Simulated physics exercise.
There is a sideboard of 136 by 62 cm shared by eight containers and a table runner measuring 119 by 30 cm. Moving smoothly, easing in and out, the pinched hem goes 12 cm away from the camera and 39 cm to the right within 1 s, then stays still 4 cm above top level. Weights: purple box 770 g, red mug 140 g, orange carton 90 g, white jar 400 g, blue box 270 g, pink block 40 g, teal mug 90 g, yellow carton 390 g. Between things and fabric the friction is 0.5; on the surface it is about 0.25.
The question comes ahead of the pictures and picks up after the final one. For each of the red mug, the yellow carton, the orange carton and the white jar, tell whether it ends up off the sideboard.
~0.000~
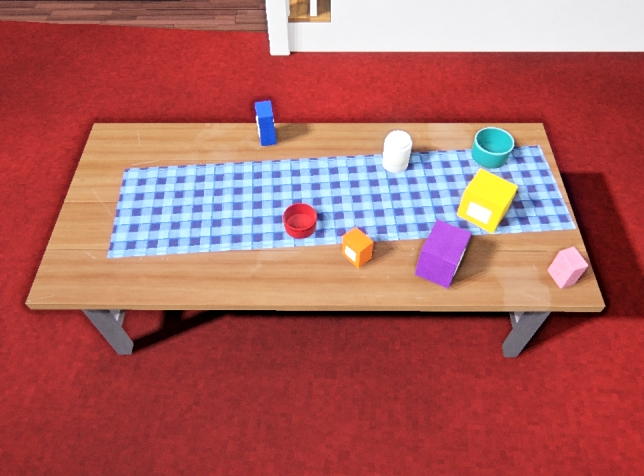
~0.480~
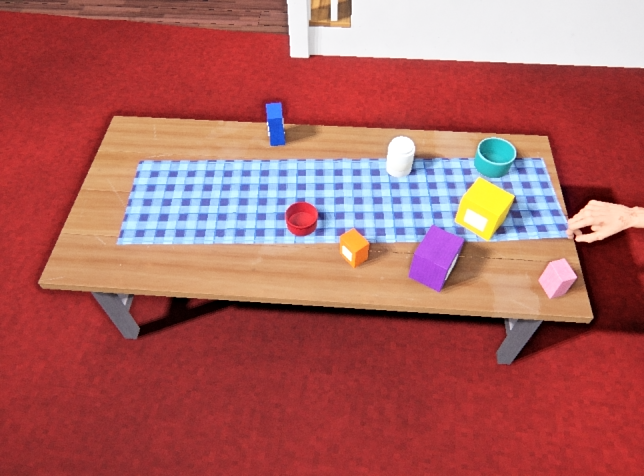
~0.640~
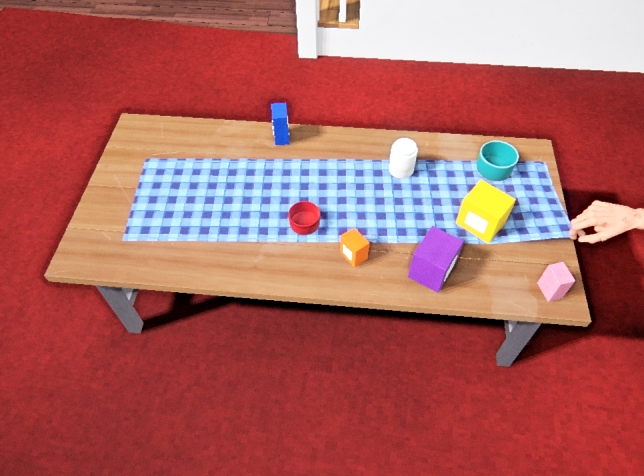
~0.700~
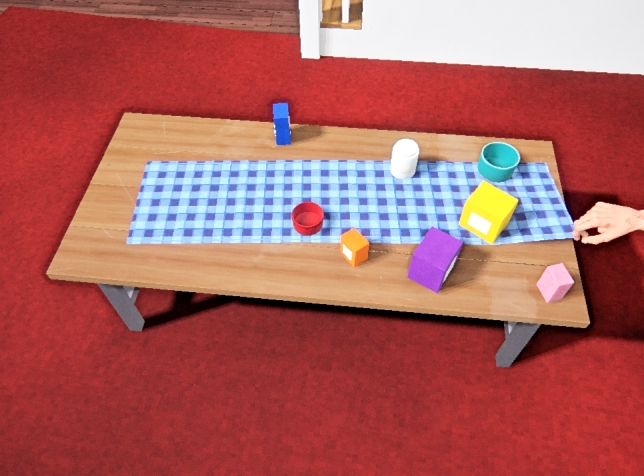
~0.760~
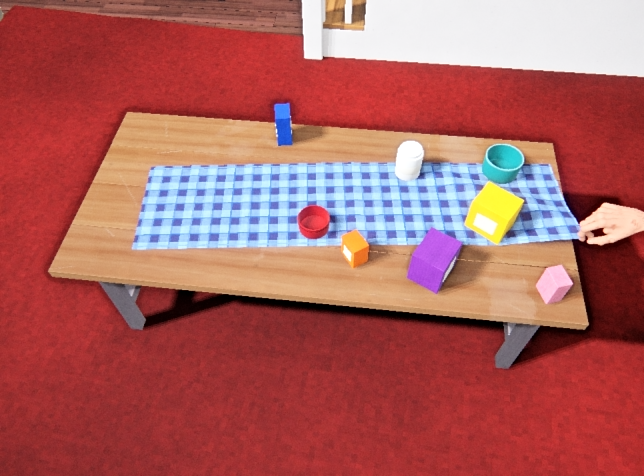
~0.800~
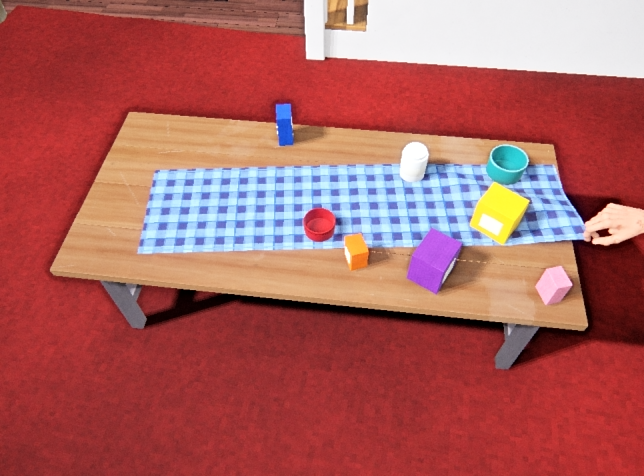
Red mug: Comes off; yellow carton: Comes off; orange carton: Stays up; white jar: Comes off.
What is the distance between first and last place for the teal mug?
Teal mug over the edge.
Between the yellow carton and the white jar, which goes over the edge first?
That'd be the yellow one.
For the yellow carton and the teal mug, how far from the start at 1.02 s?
Yellow carton: Close to 15 cm; teal mug: Close to 10 cm.
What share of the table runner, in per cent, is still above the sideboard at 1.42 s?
I'd say close to 70 per cent of it.
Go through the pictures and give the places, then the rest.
In the first frame, shows, red mug (300, 216); yellow carton (492, 187); orange carton (358, 239); white jar (399, 139); table runner corners (108, 258) (125, 169) (539, 146) (575, 229).
In the second frame, shows, table runner corners (117, 244) (140, 161); grip (573, 237).
In the third frame, shows, table runner corners (123, 241) (146, 159); grip (576, 238).
In the fourth frame, shows, yellow carton (493, 199); red mug (308, 214); table runner corners (127, 244) (148, 162); grip (579, 239).
In the fifth frame, shows, yellow carton (499, 200); red mug (314, 218); teal mug (505, 157); table runner corners (132, 249) (151, 167); grip (585, 239).
In the sixth frame, shows, red mug (319, 220); yellow carton (504, 201); orange carton (357, 244); white jar (416, 150); table runner corners (138, 254) (156, 170) (554, 165); grip (590, 240).
At 1.0 s, 90 % of the table runner is still over the top; red mug 16 cm off its start, yellow carton 15 cm off its start, white jar 12 cm off its start.
At 1.2 s, 80 % of the table runner is still over the top; red mug 28 cm off its start, yellow carton 27 cm off its start, white jar 24 cm off its start.
At 1.4 s, 70 % of the table runner is still over the top; red mug 42 cm off its start at (465, 225), yellow carton 41 cm off its start at (632, 210), white jar 39 cm off its start at (546, 149).
At 1.6 s, 50 % of the table runner is still over the top; red mug 64 cm off its start, white jar 57 cm off its start, yellow carton over the edge.
At 3.2 s, 0 % of the table runner is still over the top; red mug over the edge, white jar over the edge, yellow carton over the edge, orange carton 7 cm off its start at (368, 260).
